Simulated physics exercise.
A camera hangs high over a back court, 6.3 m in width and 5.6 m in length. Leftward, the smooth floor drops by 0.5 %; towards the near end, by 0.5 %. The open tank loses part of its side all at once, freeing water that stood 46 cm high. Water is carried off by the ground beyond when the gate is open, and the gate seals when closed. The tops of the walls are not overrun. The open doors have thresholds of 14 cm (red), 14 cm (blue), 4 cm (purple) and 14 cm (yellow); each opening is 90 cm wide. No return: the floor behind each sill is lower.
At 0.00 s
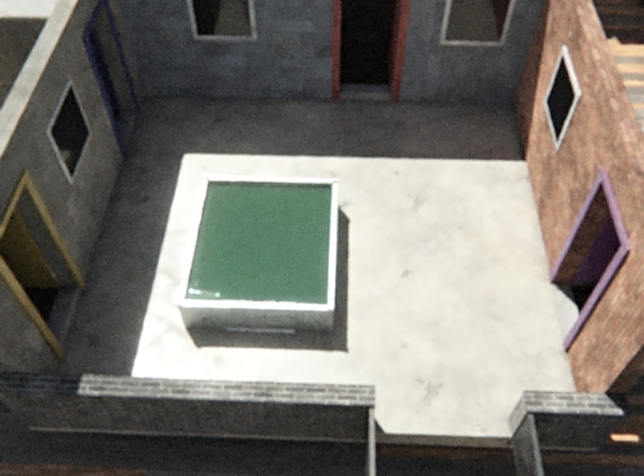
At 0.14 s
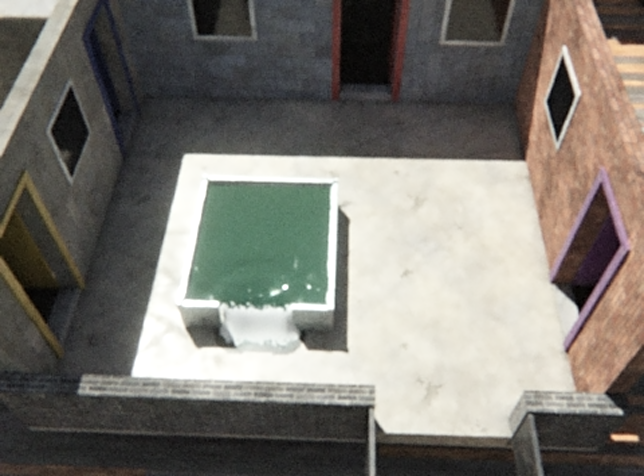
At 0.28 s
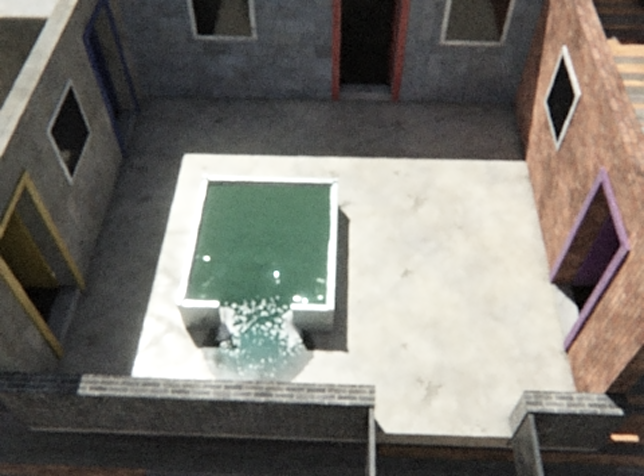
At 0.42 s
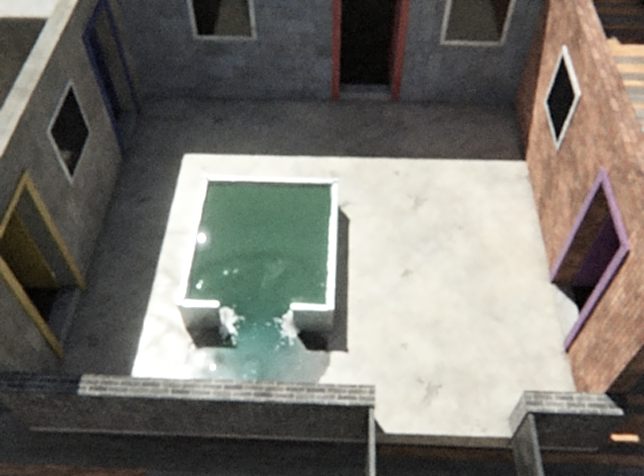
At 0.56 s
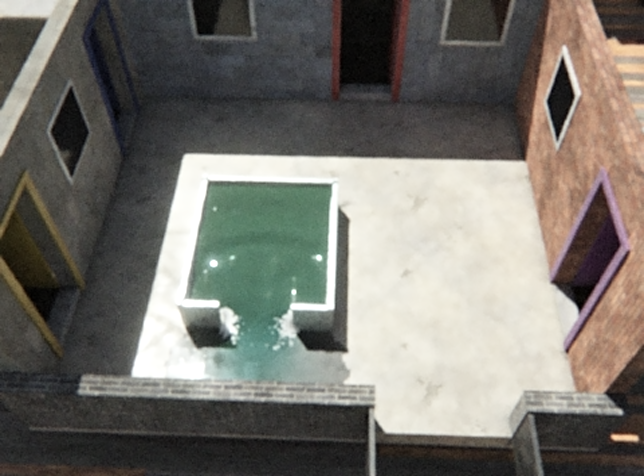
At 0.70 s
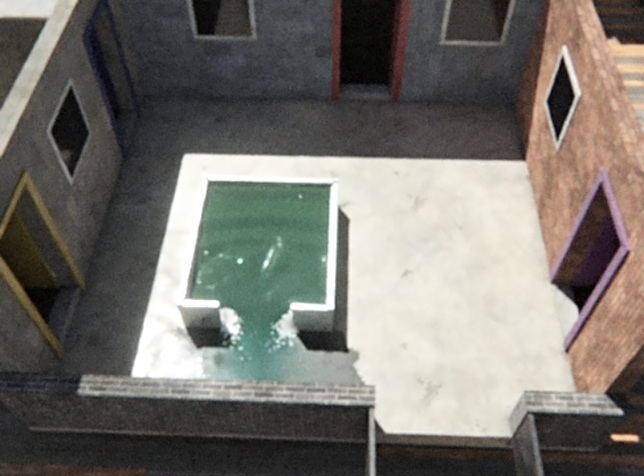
Green water pours through a gap in the open tank's near side and spreads across the pale floor.
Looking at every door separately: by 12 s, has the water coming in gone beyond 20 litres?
Red door - it has not. Blue door - it has not. Purple door - it has. Yellow door - it has not.
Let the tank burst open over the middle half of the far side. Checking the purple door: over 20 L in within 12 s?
Well, at purple it would be too little.
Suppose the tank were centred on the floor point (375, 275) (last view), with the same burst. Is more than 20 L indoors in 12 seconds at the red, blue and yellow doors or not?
Checking the limit: Red is within it, blue is within it and yellow is within it.
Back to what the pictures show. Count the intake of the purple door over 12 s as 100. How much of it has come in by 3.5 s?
By that time, around 20 per cent.
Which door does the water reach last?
It's the red door.
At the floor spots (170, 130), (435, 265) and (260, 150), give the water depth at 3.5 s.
Close to 0, 1 and 0 centimetres.
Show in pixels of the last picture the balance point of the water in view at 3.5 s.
Roughly (265, 300).
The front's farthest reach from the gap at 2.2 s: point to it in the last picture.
Point: Roughly (563, 418) in the last view.
After 1.4 s water covers 10 % of the floor and is deepest (33 cm) near (258, 393); red door not reached, blue door not reached, purple door not reached, yellow door not reached.
After 2.2 s water covers 25 % of the floor and is deepest (31 cm) near (242, 407); red door not reached, blue door not reached, purple door not reached, yellow door 13 cm at the sill, 0 L in.
After 3.5 s water covers 40 % of the floor and is deepest (21 cm) near (62, 401); red door not reached, blue door not reached, purple door 10 cm at the sill, 10 L in, yellow door 15 cm at the sill, 4 L in.
After 7.0 s water covers 75 % of the floor and is deepest (12 cm) near (47, 400); red door not reached, blue door 5 cm at the sill, 0 L in, purple door 7 cm at the sill, 41 L in, yellow door 9 cm at the sill, 7 L in.
After 12.0 s water covers 95 % of the floor and is deepest (8 cm) near (47, 400); red door 5 cm at the sill, 0 L in, blue door 6 cm at the sill, 0 L in, purple door 3 cm at the sill, 47 L in, yellow door 6 cm at the sill, 7 L in.
